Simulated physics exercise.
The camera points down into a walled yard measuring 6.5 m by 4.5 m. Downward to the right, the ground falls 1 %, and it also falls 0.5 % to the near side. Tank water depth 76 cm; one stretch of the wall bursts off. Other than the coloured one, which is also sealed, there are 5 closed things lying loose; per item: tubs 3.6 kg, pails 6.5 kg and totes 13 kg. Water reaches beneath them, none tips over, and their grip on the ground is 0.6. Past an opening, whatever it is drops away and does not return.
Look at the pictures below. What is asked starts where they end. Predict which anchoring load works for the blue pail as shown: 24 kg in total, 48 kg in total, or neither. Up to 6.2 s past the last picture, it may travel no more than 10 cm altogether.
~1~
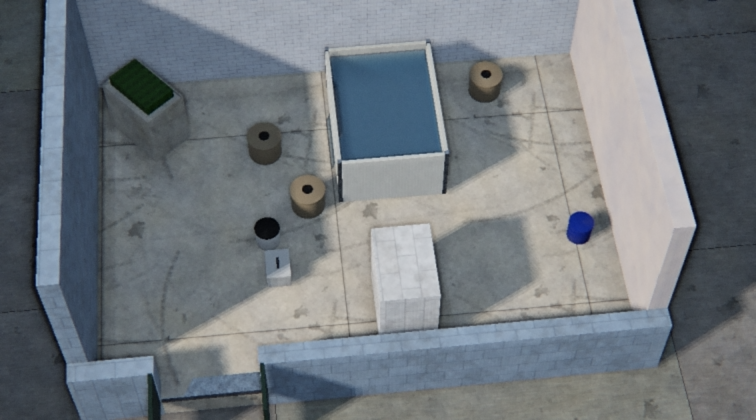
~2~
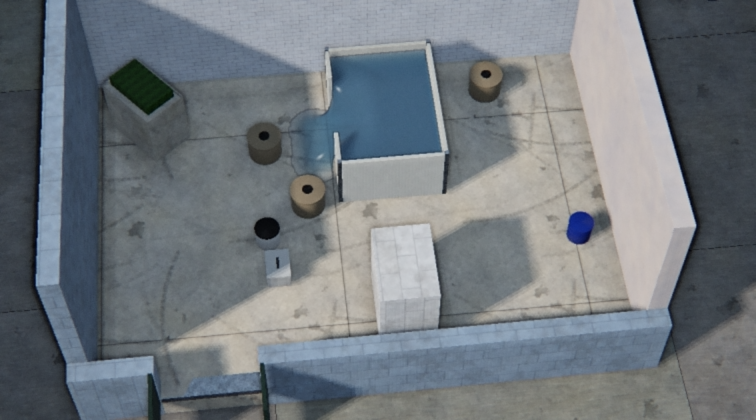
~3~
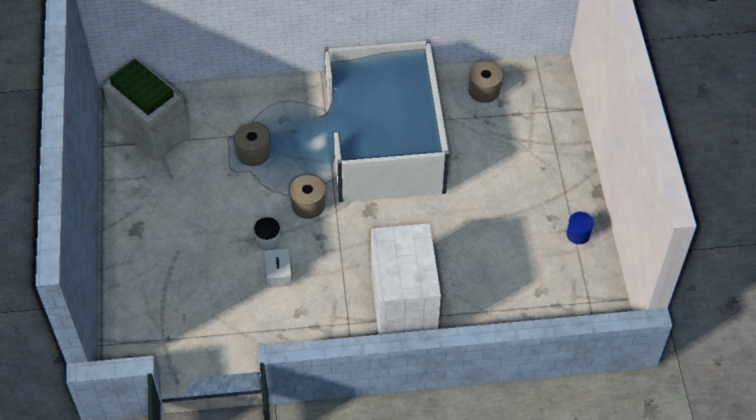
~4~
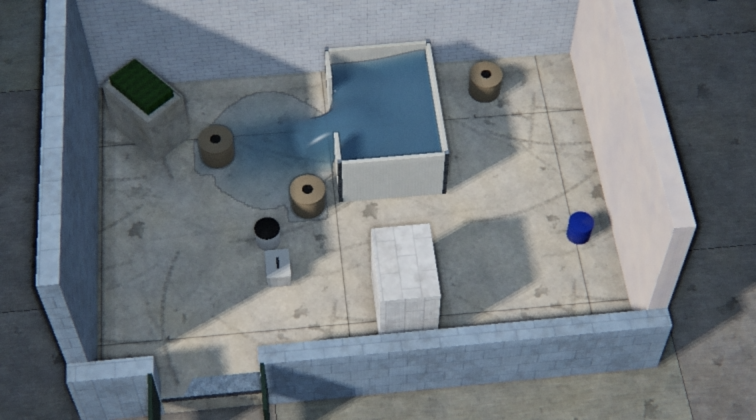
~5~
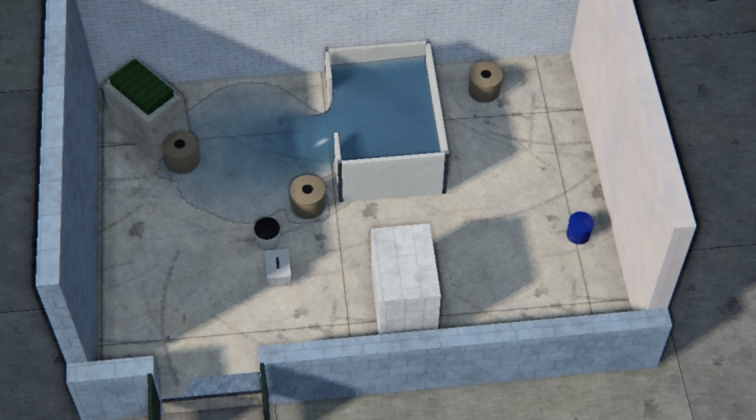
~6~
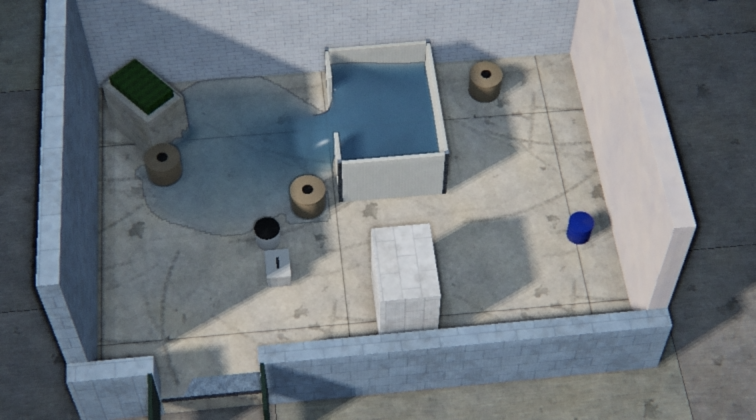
Answer: 24 kg suffices.
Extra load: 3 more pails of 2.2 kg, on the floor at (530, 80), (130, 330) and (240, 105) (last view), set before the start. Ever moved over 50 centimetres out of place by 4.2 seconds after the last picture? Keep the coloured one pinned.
Results, in sequence: Not exceeded / exceeded / exceeded.
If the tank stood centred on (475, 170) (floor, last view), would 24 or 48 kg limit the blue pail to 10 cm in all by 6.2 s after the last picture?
Result, then: Lighter one suffices.
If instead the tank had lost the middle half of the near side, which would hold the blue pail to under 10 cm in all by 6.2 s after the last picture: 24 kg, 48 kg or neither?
In that case, even the light one works.
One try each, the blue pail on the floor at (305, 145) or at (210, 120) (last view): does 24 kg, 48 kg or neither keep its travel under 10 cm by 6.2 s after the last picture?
Try 1: Both insufficient. Try 2: Greater mass required.
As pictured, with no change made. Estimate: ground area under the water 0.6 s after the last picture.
About 10.5 m2 is covered.
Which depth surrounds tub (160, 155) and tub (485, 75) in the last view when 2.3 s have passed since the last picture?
First about 12 cm, second about 0 cm.
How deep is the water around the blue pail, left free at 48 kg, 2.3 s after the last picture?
About 0 cm.
Then, 0.6 s after the last picture the blue pail would be 0 cm from its start with 24 kg and 0 cm from its start with 48 kg; 0 cm of water round it then.
Then, 2.3 s after the last picture the blue pail would be 0 cm from its start with 24 kg and 0 cm from its start with 48 kg; 0 cm of water round it then.
Then, 4.2 s after the last picture the blue pail would be 0 cm from its start with 24 kg and 0 cm from its start with 48 kg; 0 cm of water round it then.
Then, 6.2 s after the last picture the blue pail would be 0 cm from its start with 24 kg and 0 cm from its start with 48 kg; 0 cm of water round it then.
